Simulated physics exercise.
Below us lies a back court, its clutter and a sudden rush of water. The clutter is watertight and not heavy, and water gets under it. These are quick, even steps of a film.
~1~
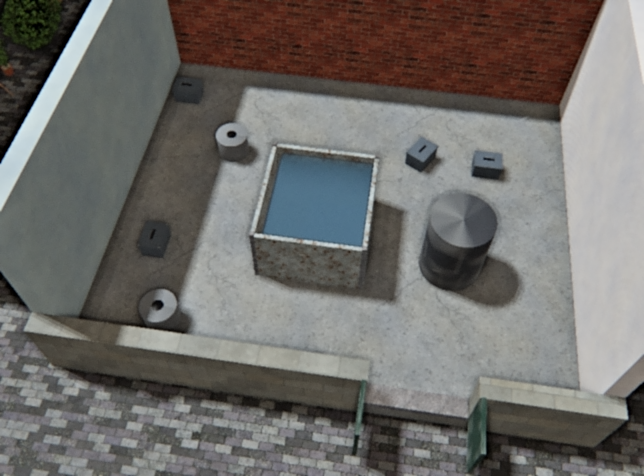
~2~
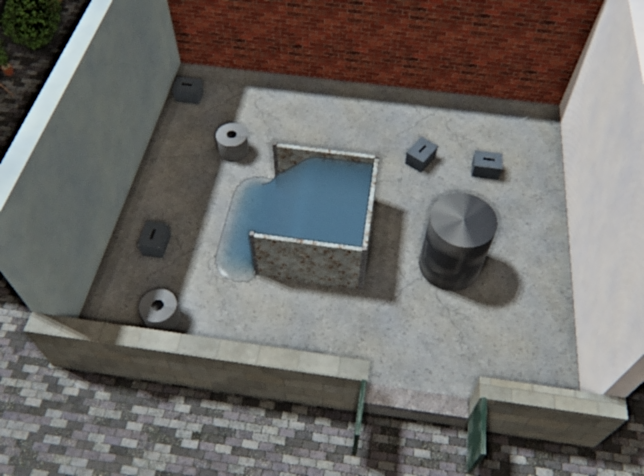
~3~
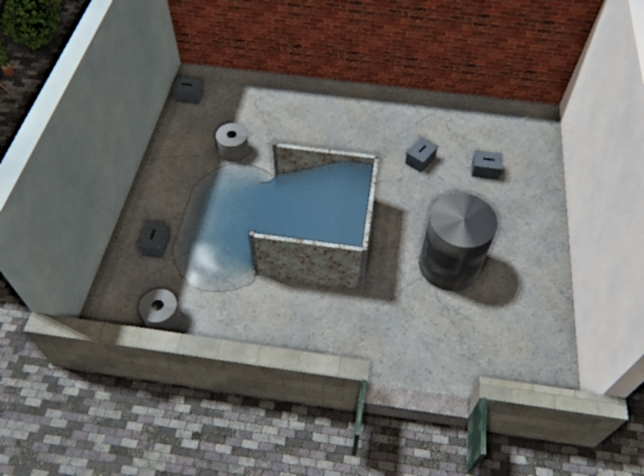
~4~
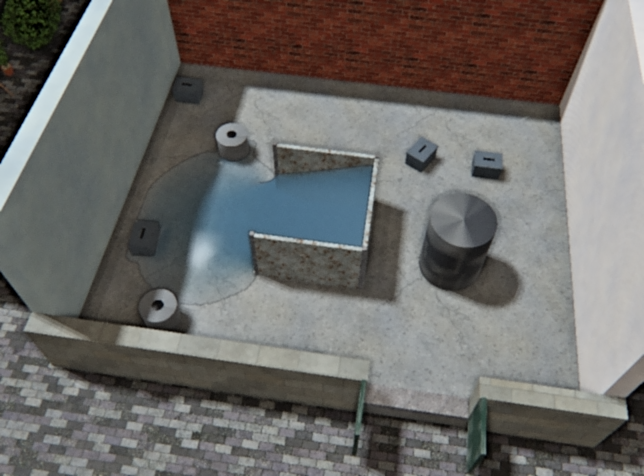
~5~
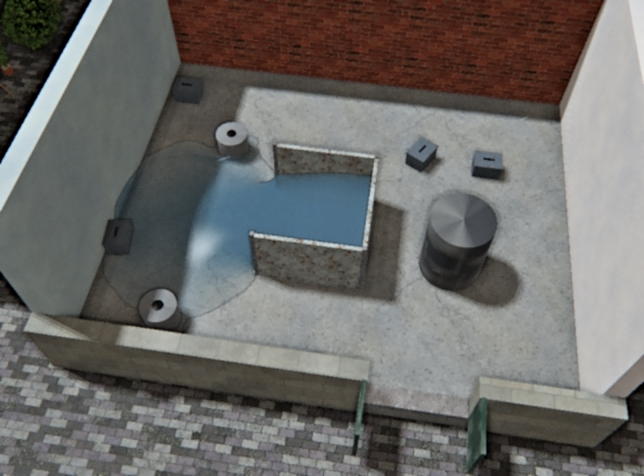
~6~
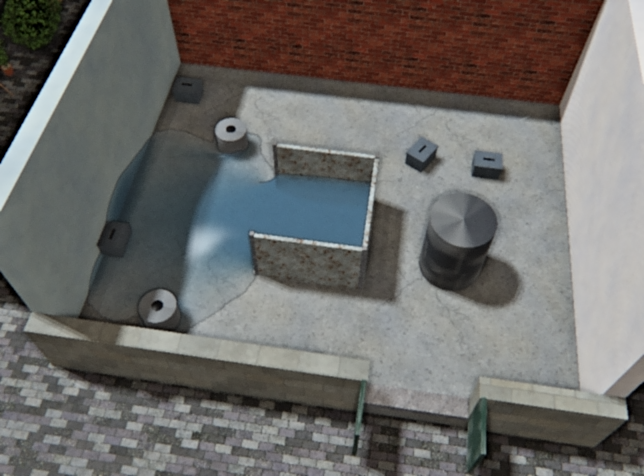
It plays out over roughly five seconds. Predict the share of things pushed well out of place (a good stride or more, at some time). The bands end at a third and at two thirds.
Share: One to two thirds.
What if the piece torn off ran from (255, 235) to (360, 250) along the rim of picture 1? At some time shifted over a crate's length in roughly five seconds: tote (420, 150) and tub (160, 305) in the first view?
As listed: Under that, shifted that much.
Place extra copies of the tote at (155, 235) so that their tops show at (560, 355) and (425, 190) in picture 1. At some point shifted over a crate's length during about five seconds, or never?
One after the other: No, not that far.
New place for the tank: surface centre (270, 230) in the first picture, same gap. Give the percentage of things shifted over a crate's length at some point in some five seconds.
About 60 per cent.
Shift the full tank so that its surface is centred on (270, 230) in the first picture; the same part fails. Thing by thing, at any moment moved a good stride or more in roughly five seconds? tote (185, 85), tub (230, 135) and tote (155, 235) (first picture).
One after the other: That far or more, shifted that much, yes.
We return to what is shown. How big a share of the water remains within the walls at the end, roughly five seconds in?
Some 100 per cent.
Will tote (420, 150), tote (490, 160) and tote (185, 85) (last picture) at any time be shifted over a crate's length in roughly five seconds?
In that order: Under that, no, yes.
A moment on, 1 of 7 are well off their spots; 1 afloat.
Next, 3 of 7 are well off their spots; 2 afloat.
Later, 4 of 7 are well off their spots; 2 afloat.
In the end, 4 of 7 are well off their spots, and 4 have been at some point; 1 afloat.
